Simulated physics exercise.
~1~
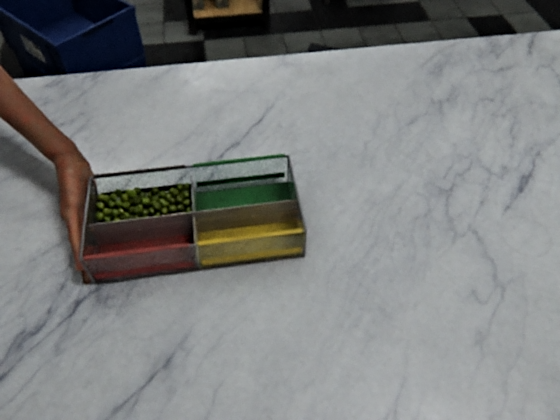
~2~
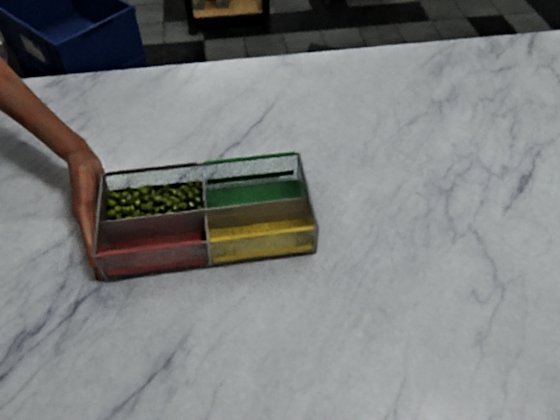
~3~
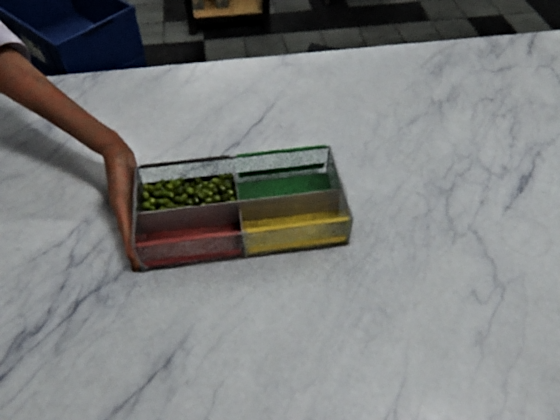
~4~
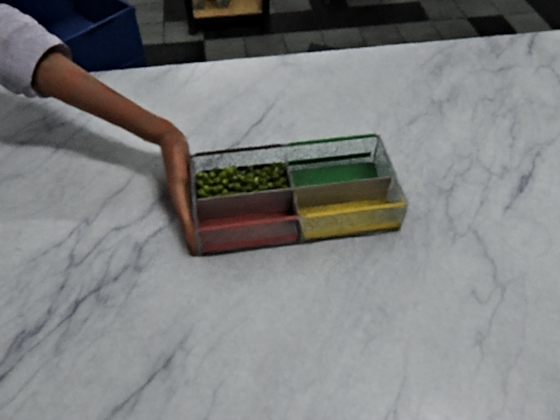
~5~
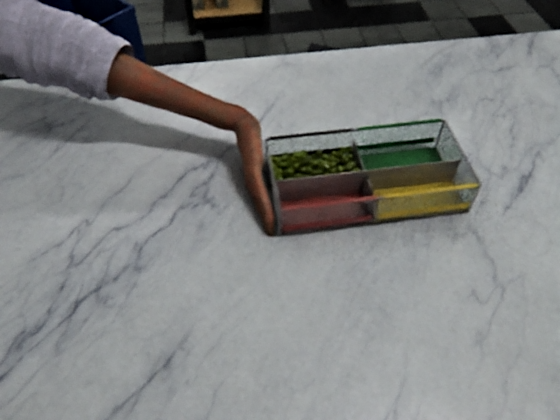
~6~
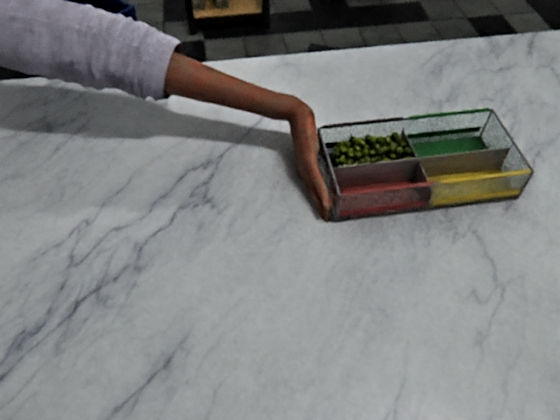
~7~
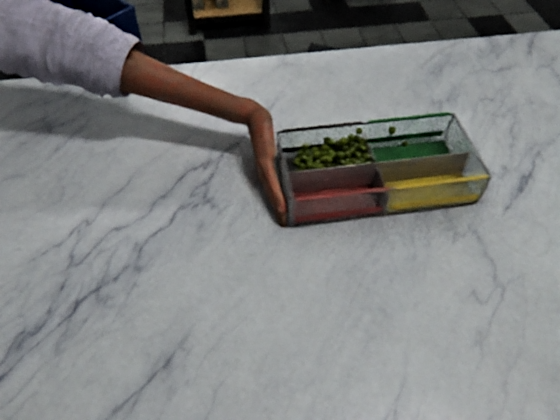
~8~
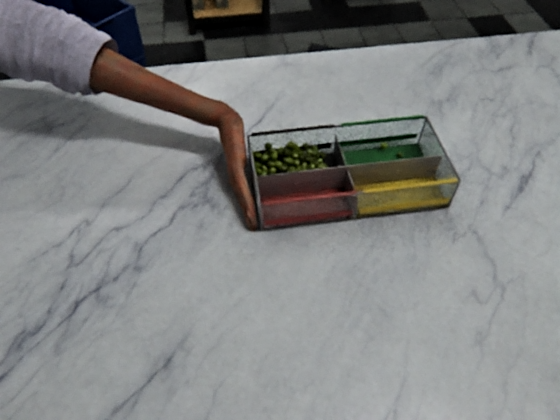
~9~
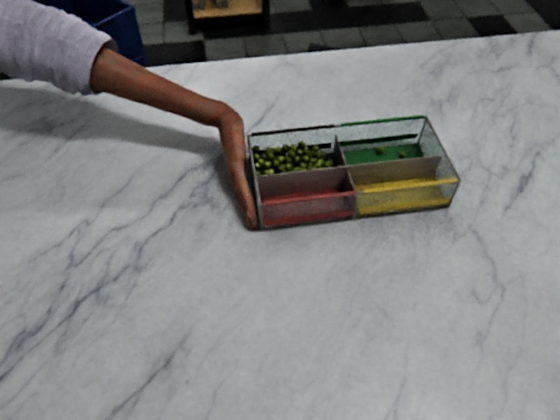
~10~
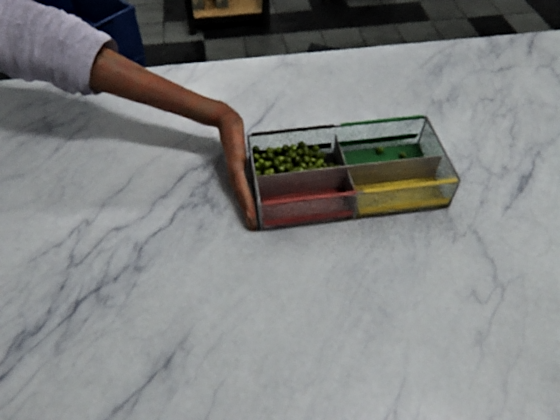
On a white marble table with grey veins, seen from above at an angle, a hand in a pale sleeve holds the left end of a clear-walled tray with four compartments. Small green olives fill the back left one, while the others have green, red and yellow floors. The hand slides the tray to the right across the table, slowly at first and then faster. It then moves the tray a shorter way back left, and the olives jostle and heap toward the right. They settle again, and the tray rests still with nearly all the olives in their compartment.
